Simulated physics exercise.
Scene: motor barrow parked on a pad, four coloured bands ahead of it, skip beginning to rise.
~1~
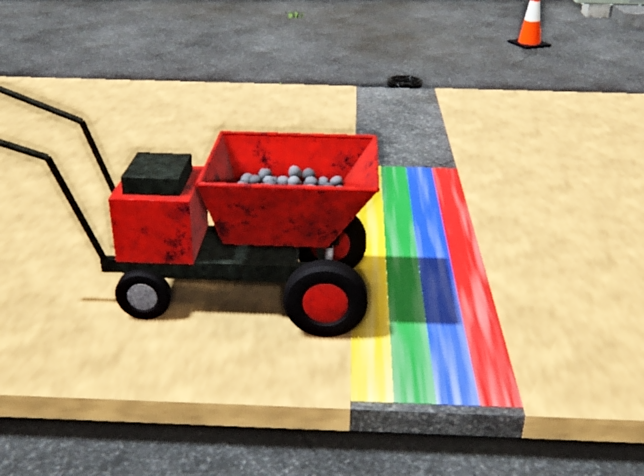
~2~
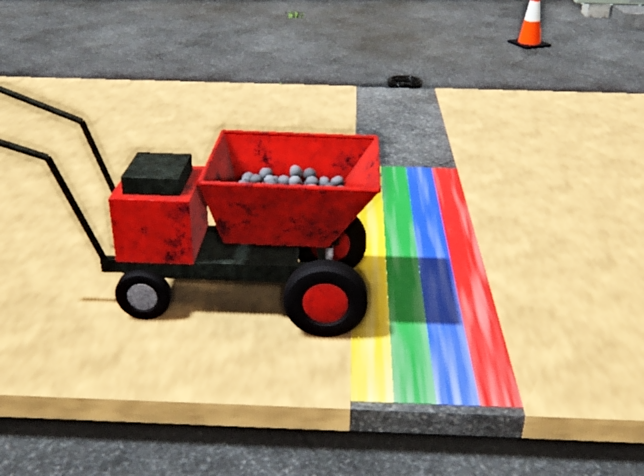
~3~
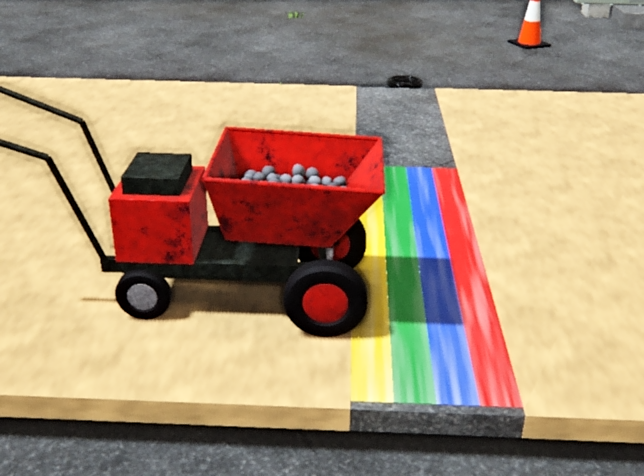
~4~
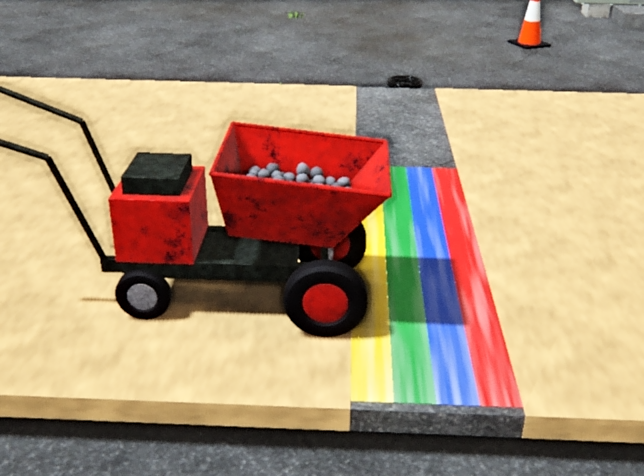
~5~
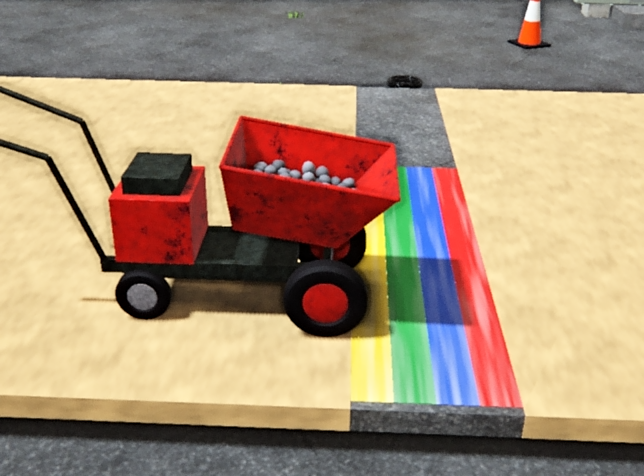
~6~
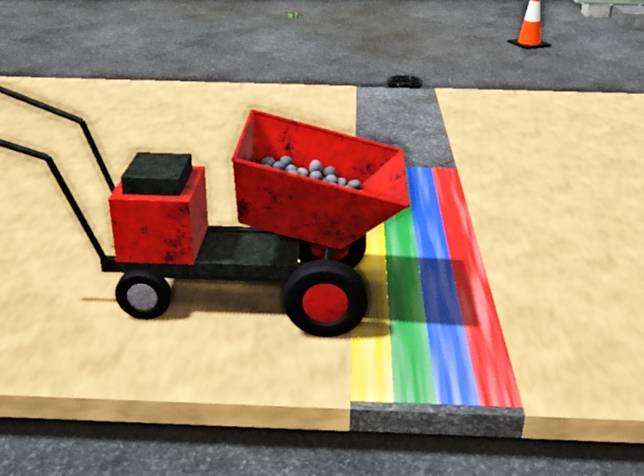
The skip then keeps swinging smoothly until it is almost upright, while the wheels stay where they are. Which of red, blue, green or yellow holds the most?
Red.
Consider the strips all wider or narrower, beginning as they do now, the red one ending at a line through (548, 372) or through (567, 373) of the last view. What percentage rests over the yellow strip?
Close to 0 percent, and close to 0 percent.
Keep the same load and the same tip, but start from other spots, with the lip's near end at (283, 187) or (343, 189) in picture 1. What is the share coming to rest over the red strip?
Close to 10 in a hundred, and close to 30 in a hundred.
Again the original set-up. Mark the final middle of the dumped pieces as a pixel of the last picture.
I'd say the middle ends up at about (483, 302).
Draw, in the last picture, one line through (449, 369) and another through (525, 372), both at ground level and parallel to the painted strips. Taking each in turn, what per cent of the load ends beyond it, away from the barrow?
Estimate: 80 %, then 20 %.
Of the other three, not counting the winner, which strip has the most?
The answer is that blue strip.
Just after the last frame, skip tipped steeply; every one in the skip.
A moment on, skip tipped steeply; almost all in the skip; just a few over the blue strip; just a few over the red strip.
Further on, skip tipped right over; roughly a quarter in the skip; about a tenth over the blue strip; roughly a third over the red strip; roughly a quarter off the paint.
When it is over, skip tipped right over; roughly a quarter in the skip; not one over the yellow strip; not one over the green strip; about a tenth over the blue strip; roughly a third over the red strip; roughly a quarter off the paint.
